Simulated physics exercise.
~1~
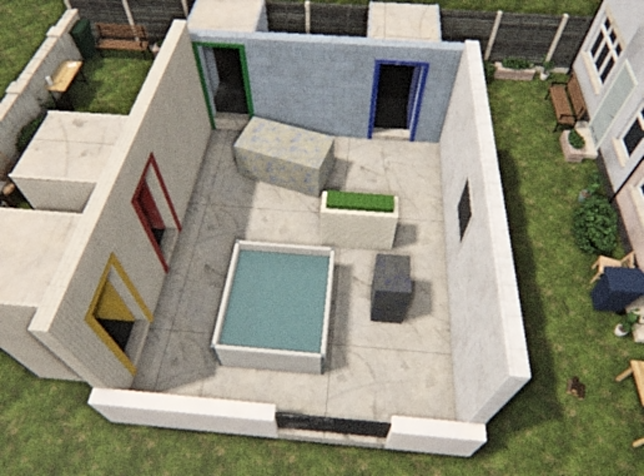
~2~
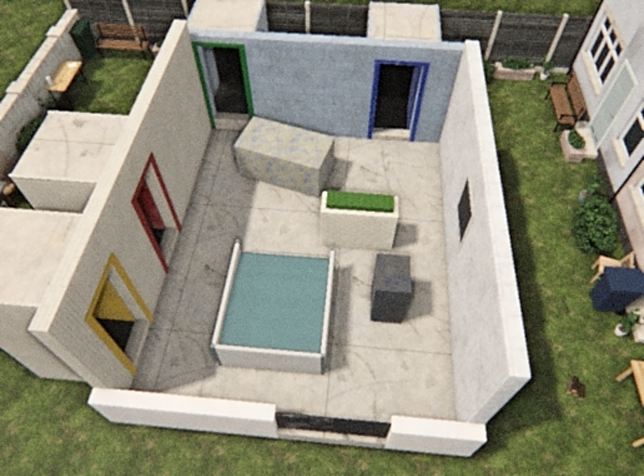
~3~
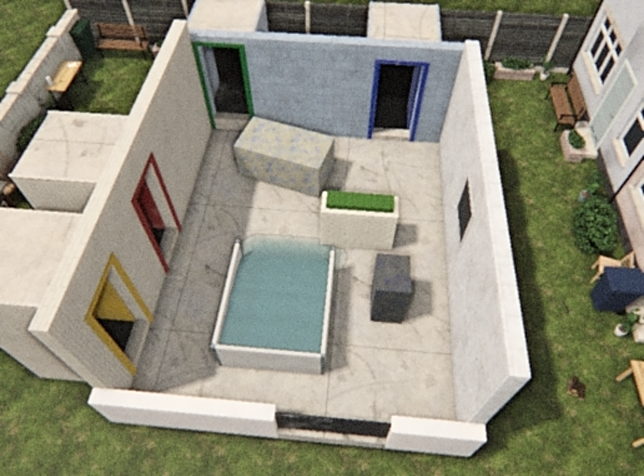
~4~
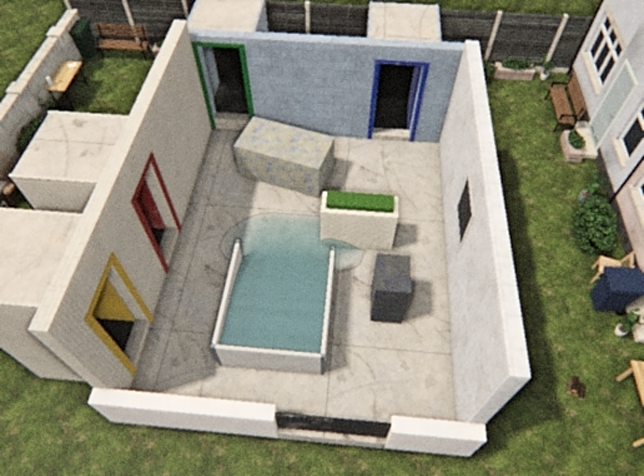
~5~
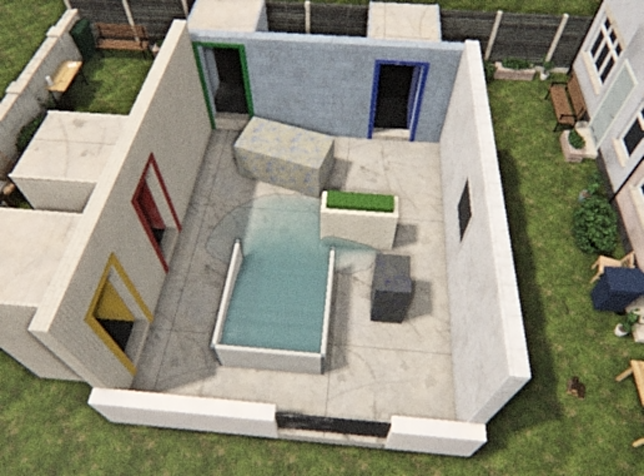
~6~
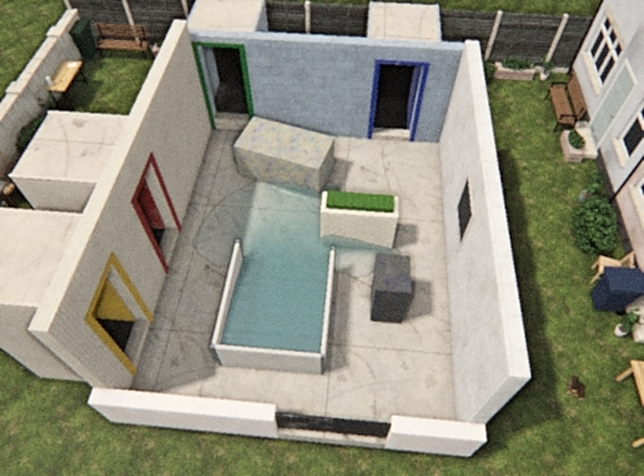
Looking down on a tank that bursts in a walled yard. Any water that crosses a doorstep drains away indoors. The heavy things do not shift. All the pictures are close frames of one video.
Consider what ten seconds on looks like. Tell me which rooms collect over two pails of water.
Result: The green door is going to stay inside the allowance. The red door is going to stay inside the allowance. The blue door is going to stay inside the allowance. The yellow door is going to stay inside the allowance.
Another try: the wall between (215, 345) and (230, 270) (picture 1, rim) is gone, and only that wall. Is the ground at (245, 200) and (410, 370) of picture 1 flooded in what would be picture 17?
Soaked, Still dry.
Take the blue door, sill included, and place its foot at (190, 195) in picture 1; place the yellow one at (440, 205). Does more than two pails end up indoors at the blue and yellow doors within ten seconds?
Short version: The blue one tops the limit and the yellow one stays within the limit.
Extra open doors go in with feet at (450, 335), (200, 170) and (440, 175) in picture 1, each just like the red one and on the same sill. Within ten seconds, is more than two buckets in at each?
The first new doorway comes up short, the second tops it, the third comes up short.
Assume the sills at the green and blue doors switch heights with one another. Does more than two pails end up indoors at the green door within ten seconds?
The green door surpasses the threshold, I think.
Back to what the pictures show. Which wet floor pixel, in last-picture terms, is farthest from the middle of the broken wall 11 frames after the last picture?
My guess would be about (432, 146).
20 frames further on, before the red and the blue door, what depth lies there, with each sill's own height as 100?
Roughly 60 and 80 %.
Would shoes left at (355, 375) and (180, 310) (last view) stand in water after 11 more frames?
One after the other: Dry, clear.
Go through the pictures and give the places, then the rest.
The first picture shows the open tank at (277, 297) is whole and still.
In the second picture, the front is at (336, 269), out from the gap on the open tank's far side.
In the third picture, the front is at (343, 257), out from the gap on the open tank's far side.
In the fourth picture, the front is at (361, 251), out from the gap on the open tank's far side.
In the fifth picture, the front is at (272, 197), out from the gap on the open tank's far side.
In the sixth picture, the front is at (330, 185), out from the gap on the open tank's far side.
A moment on, water covers 35 % of the floor; the green door not reached, the red door wet at the sill, nothing in, the blue door not reached, the yellow door not reached.
Next, water covers 50 % of the floor; the green door wet at the sill, nothing in, the red door wet at the sill, nothing in, the blue door wet at the sill, nothing in, the yellow door not reached.
Then, water covers 80 % of the floor; the green door under two buckets in, the red door wet at the sill, nothing in, the blue door wet at the sill, nothing in, the yellow door wet at the sill, nothing in.
Later, water covers 90 % of the floor; the green door under two buckets in, the red door wet at the sill, nothing in, the blue door under two buckets in, the yellow door wet at the sill, nothing in.
In the end, water covers 95 % of the floor; the green door under two buckets in, the red door wet at the sill, nothing in, the blue door under two buckets in, the yellow door wet at the sill, nothing in.
